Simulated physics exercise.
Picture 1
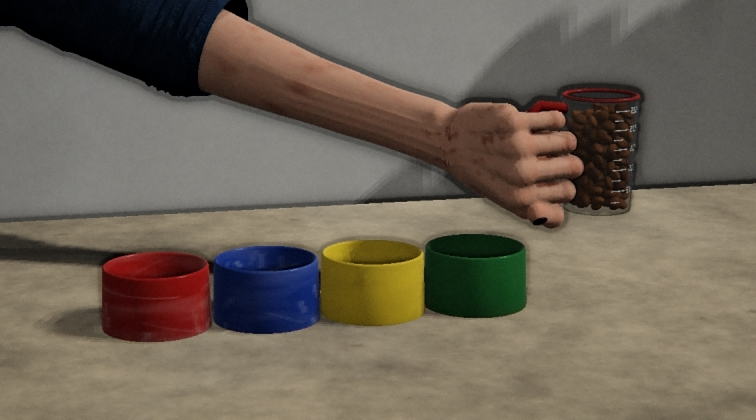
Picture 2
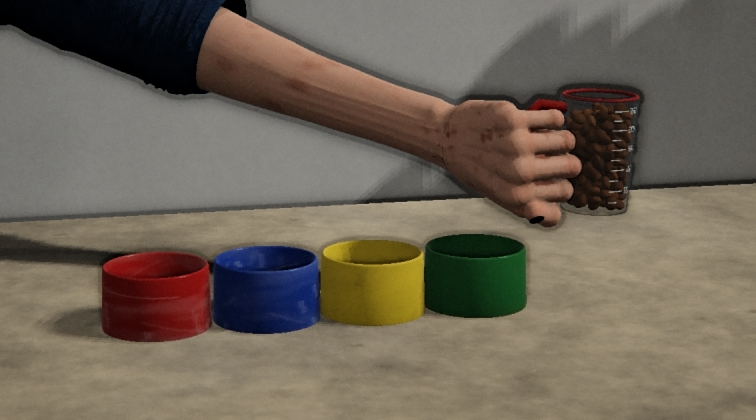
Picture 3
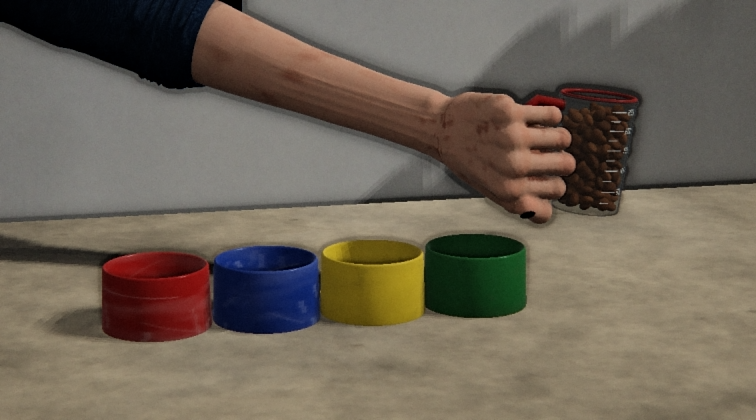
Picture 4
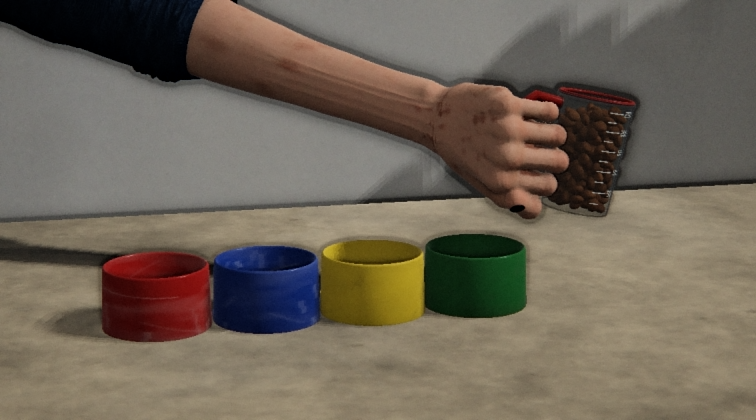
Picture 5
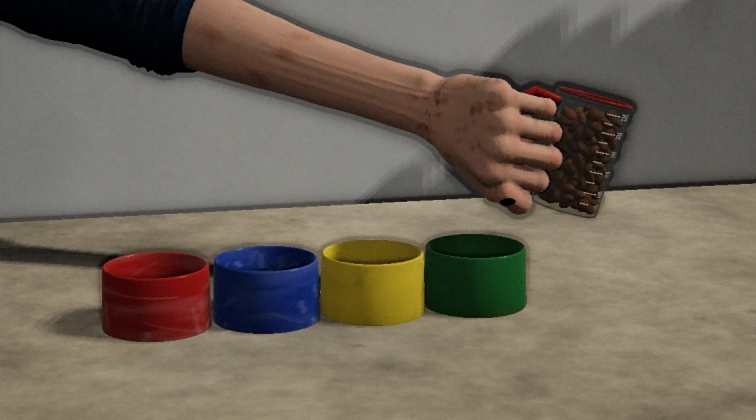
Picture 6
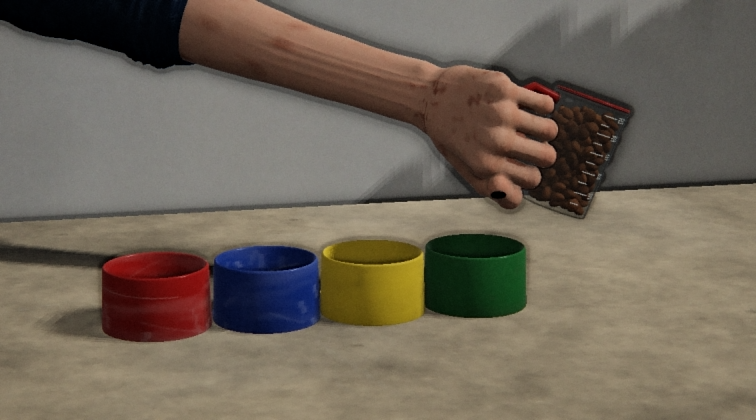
A mottled beige surface meets a plain grey wall, seen from the front and slightly above by a camera that stays still. Four round dishes, red, blue, yellow and green from left to right, stand in a row, while a dark-sleeved arm reaches from the upper left, holding a clear, red-rimmed cup of brown pieces behind them at right. The hand shifts the cup slightly left, gradually tilting it leftward, while the dishes stay put.
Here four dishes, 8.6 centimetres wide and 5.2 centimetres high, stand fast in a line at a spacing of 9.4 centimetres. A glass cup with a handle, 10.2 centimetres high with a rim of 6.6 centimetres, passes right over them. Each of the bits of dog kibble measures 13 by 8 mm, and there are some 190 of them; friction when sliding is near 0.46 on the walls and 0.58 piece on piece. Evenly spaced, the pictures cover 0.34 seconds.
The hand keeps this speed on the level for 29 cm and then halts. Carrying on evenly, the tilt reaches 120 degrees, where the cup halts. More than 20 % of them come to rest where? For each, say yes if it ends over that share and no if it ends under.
Red: Is left with at most a fifth, blue: Is left with at most a fifth, green: Is left with more than a fifth, yellow: Is left with at most a fifth, counter: Is left with at most a fifth.
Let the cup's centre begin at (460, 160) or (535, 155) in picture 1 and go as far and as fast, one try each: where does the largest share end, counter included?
First try: Yellow; second try: Yellow.
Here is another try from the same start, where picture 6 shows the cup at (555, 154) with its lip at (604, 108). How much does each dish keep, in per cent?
Then red 0, blue 0, green 0, and yellow 90.
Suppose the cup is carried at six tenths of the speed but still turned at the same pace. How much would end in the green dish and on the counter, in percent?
The shares would then be green 0 and counter 100.
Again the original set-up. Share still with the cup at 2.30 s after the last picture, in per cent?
It comes to about 0 percent.
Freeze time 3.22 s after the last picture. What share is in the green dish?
Estimate: Near 90 %.
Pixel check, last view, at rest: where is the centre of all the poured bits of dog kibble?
Somewhere near (476, 278) in the last picture.
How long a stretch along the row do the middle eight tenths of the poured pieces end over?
Some 8 centimetres.
Then, 1.38 s after the last picture, tilt 118 degrees; cup holds 70 %, green 20 %.
Then, 2.30 s after the last picture, tilt 120 degrees; cup holds 0 %, green 90 %.
Then, 3.22 s after the last picture, tilt 120 degrees; cup holds 0 %, green 90 %.
In the end, red 0 %, blue 0 %, green 90 %, yellow 0 %, counter 10 %.
